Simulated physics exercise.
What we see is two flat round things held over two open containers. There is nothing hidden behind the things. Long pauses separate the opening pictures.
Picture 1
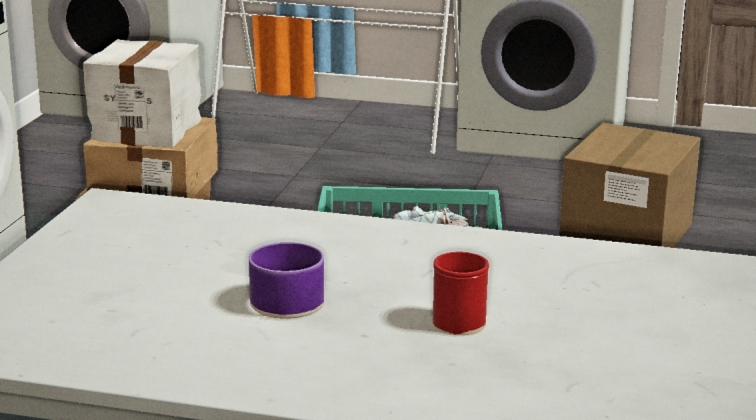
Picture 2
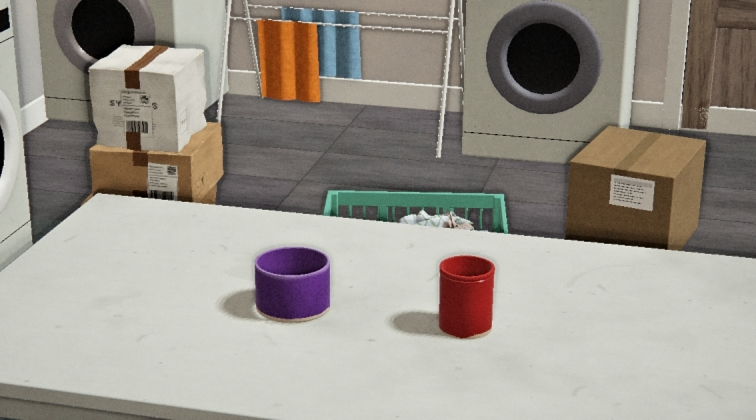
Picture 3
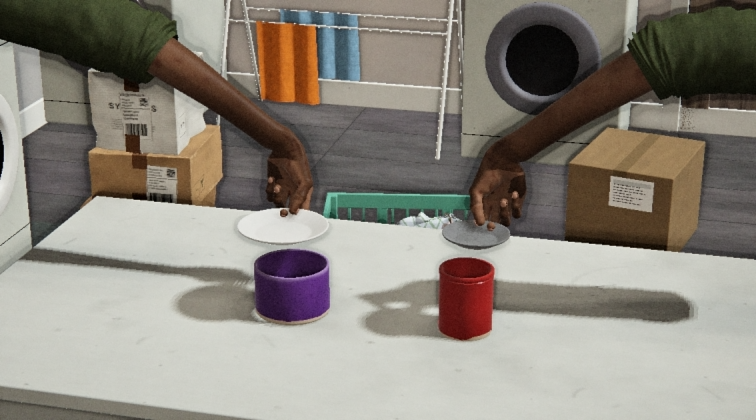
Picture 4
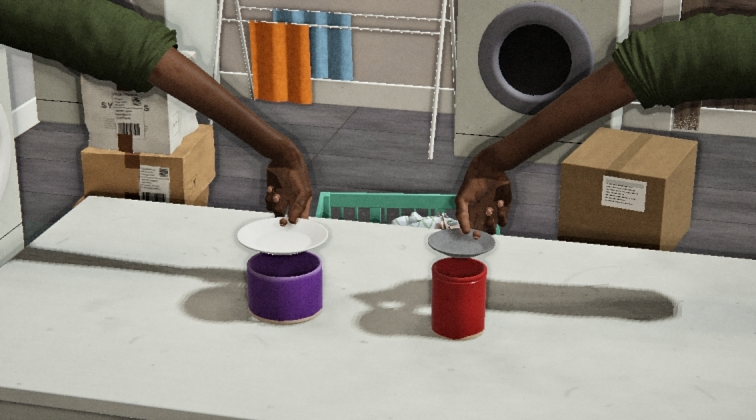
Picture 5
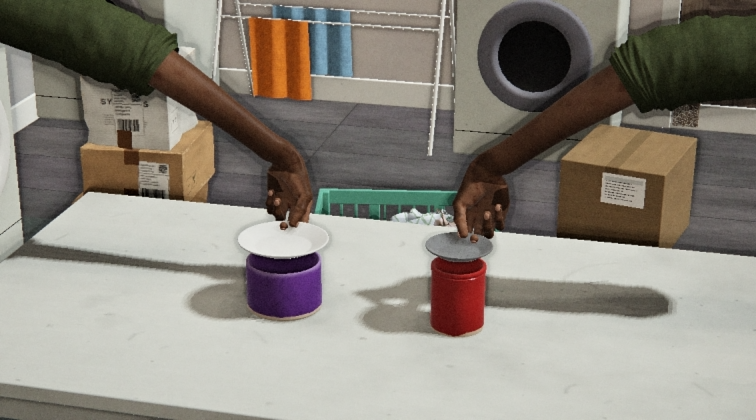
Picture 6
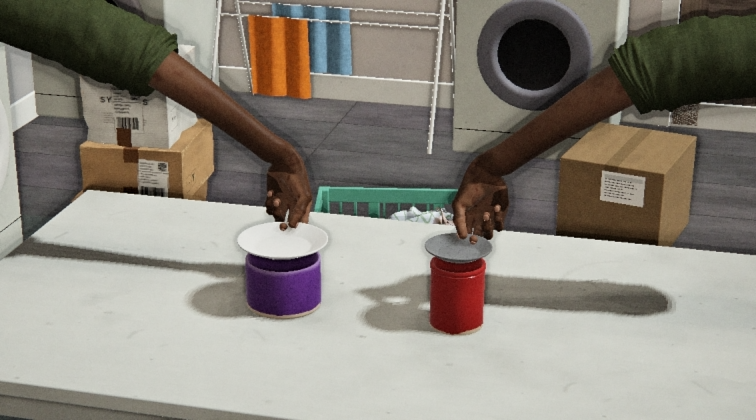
Two hands reach in and lower a white saucer and grey plate over two open containers.
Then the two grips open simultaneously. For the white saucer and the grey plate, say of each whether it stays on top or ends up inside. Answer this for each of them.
The white saucer stays on top, the grey plate stays on top.
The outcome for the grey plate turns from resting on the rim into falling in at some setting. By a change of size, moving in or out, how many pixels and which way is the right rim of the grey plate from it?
Direction left, distance some 8 pixels.
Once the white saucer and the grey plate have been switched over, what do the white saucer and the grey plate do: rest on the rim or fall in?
Swapped, the white saucer is held up and the grey plate slides in.
Then, 0.10 s later than the last frame, white saucer sitting on the rim near (283, 253); grey plate moving near (458, 258).
Then, 0.26 s later than the last frame, white saucer sitting on the rim near (283, 252); grey plate sitting on the rim near (458, 258).
When it is over, the white saucer rests on the rim, near (283, 252); the grey plate rests on the rim, near (458, 258).
